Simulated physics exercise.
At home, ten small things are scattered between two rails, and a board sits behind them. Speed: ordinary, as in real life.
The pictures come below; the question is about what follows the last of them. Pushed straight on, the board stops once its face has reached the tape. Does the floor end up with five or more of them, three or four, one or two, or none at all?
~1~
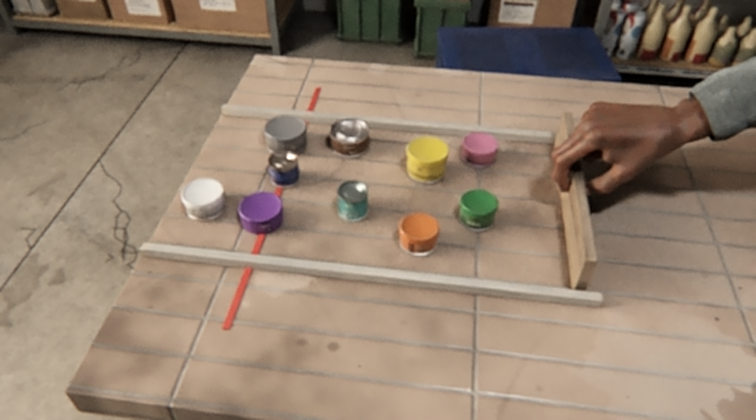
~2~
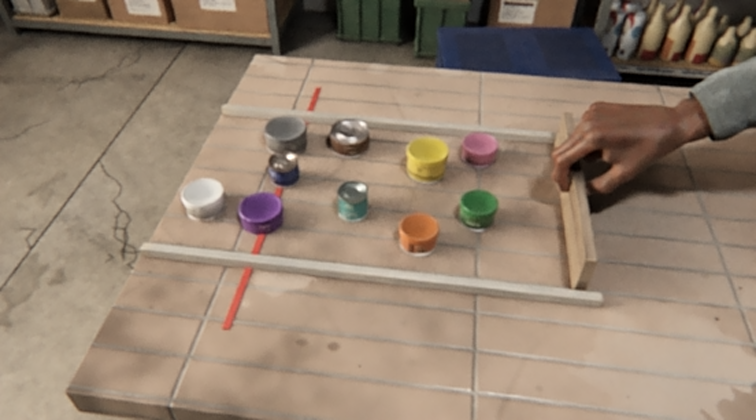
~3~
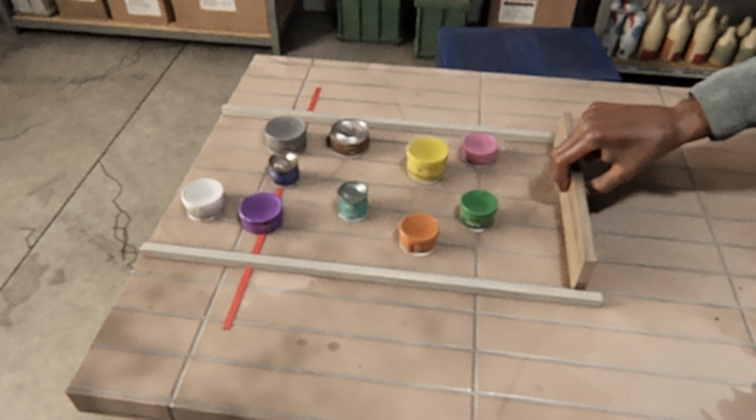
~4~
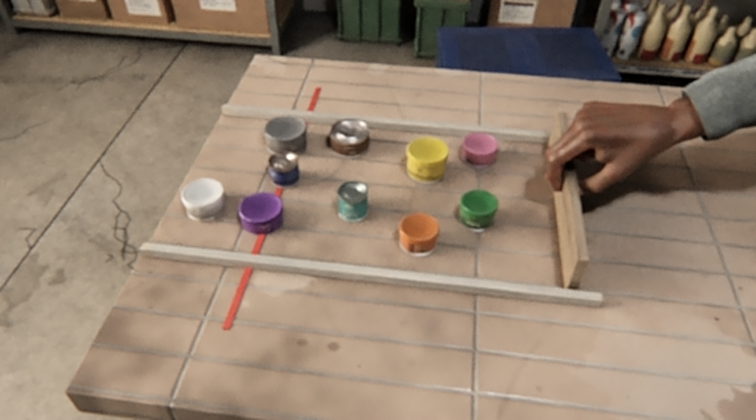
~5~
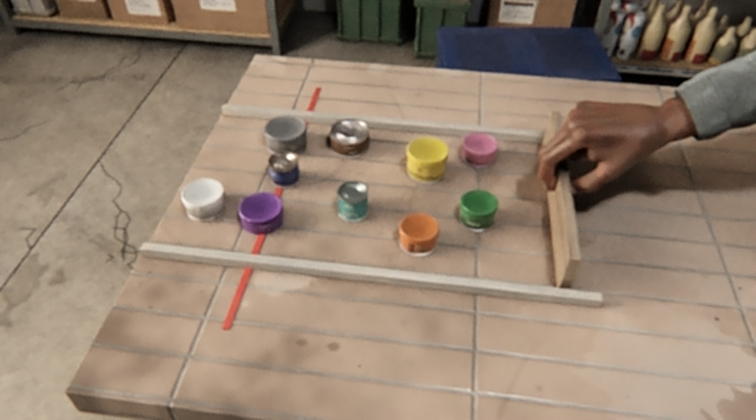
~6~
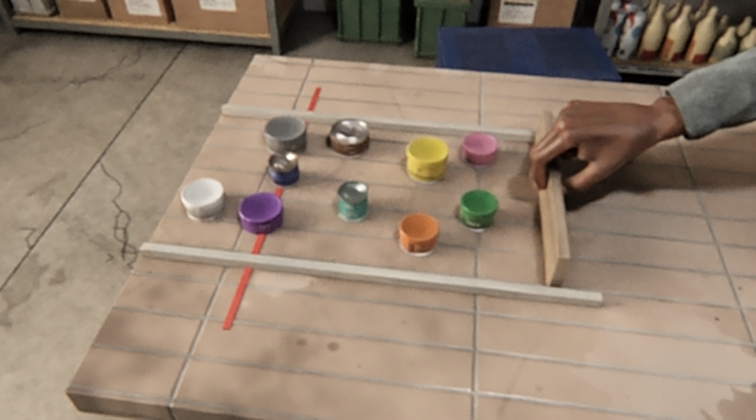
The floor ends up with none at all.
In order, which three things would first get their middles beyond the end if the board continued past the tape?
They are the grey tin, then the white pot, then the brown tin.
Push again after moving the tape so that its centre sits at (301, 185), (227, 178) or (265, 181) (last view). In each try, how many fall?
Going through them in order, you'd see 0, 4 and 1.
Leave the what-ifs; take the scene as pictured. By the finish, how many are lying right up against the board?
Number: 4.
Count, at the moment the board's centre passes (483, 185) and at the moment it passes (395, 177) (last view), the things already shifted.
The count is 2 at the first point and 6 at the second.
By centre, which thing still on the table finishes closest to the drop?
The grey tin.
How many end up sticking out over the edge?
I make it 1.
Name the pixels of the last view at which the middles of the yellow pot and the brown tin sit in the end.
(270, 149) and (248, 126), approximately.
Soon after, none off yet; white pot at rest near (205, 200); grey tin at rest near (286, 136); purple tub at rest near (262, 213).
At rest, the number that fall off is zero.
